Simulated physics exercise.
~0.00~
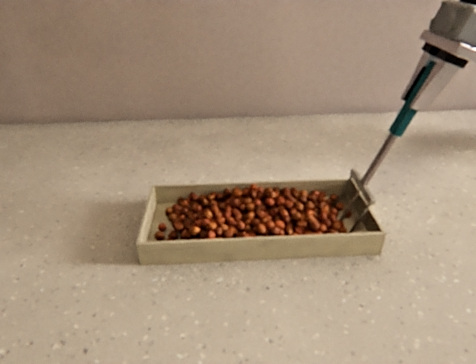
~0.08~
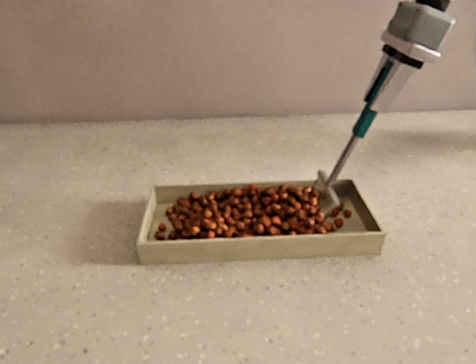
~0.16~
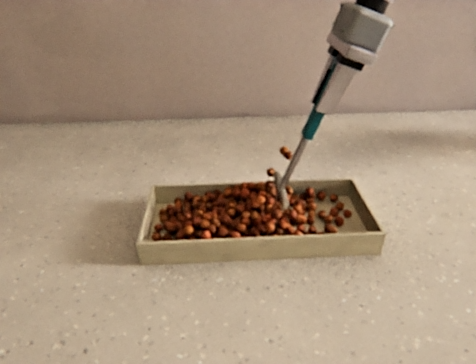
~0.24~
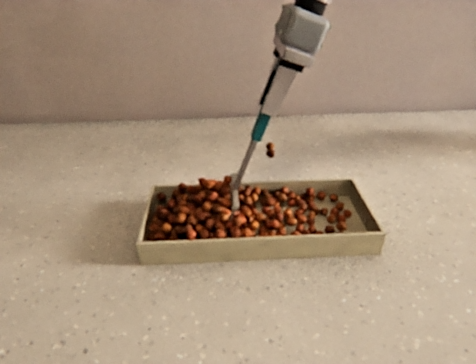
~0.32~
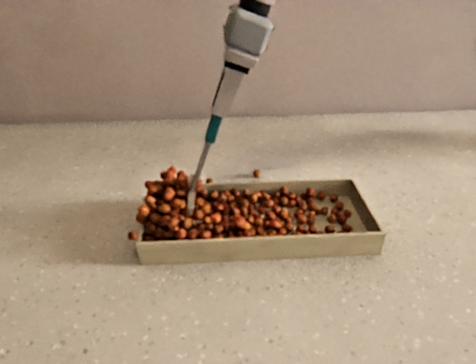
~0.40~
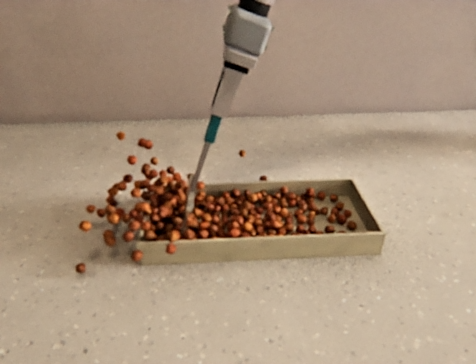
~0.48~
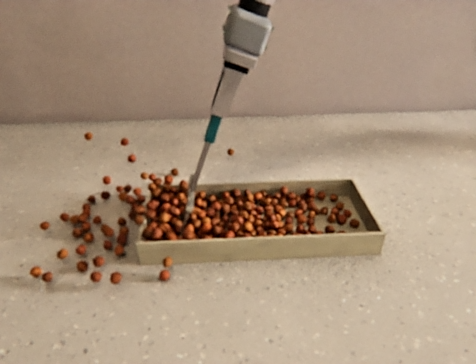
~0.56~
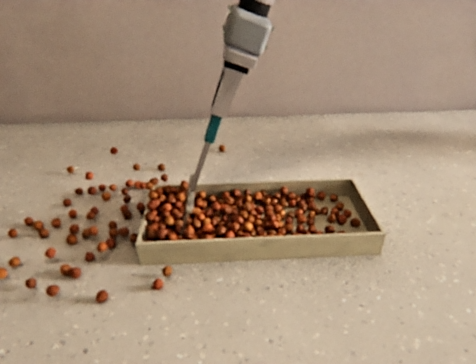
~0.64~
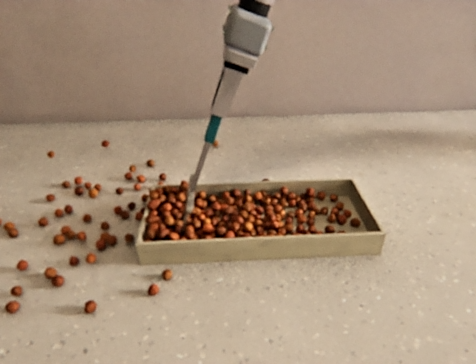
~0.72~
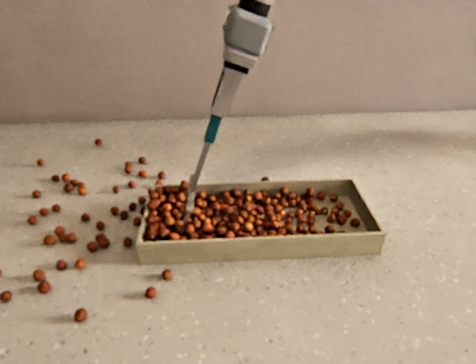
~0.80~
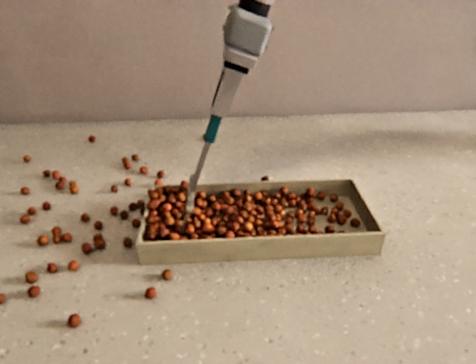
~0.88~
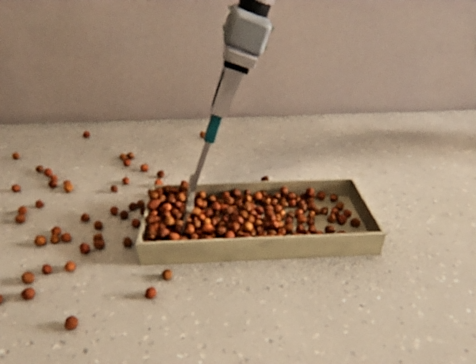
At the start, a shallow beige trough full of reddish-brown hazelnuts sits on a speckled pale surface, with a slanted robotic tool tipped by a fork at its right end. The fork sweeps left through the nuts, pushing them into a heap and flicking a few upward. As it nears the left end, the pile rises above the rim and starts to overflow. The fork halts there, while a burst of nuts flies over the edge, scattering and rolling leftward. Finally, the scattered nuts lie spread across the surface, while most remain in the unmoved trough.
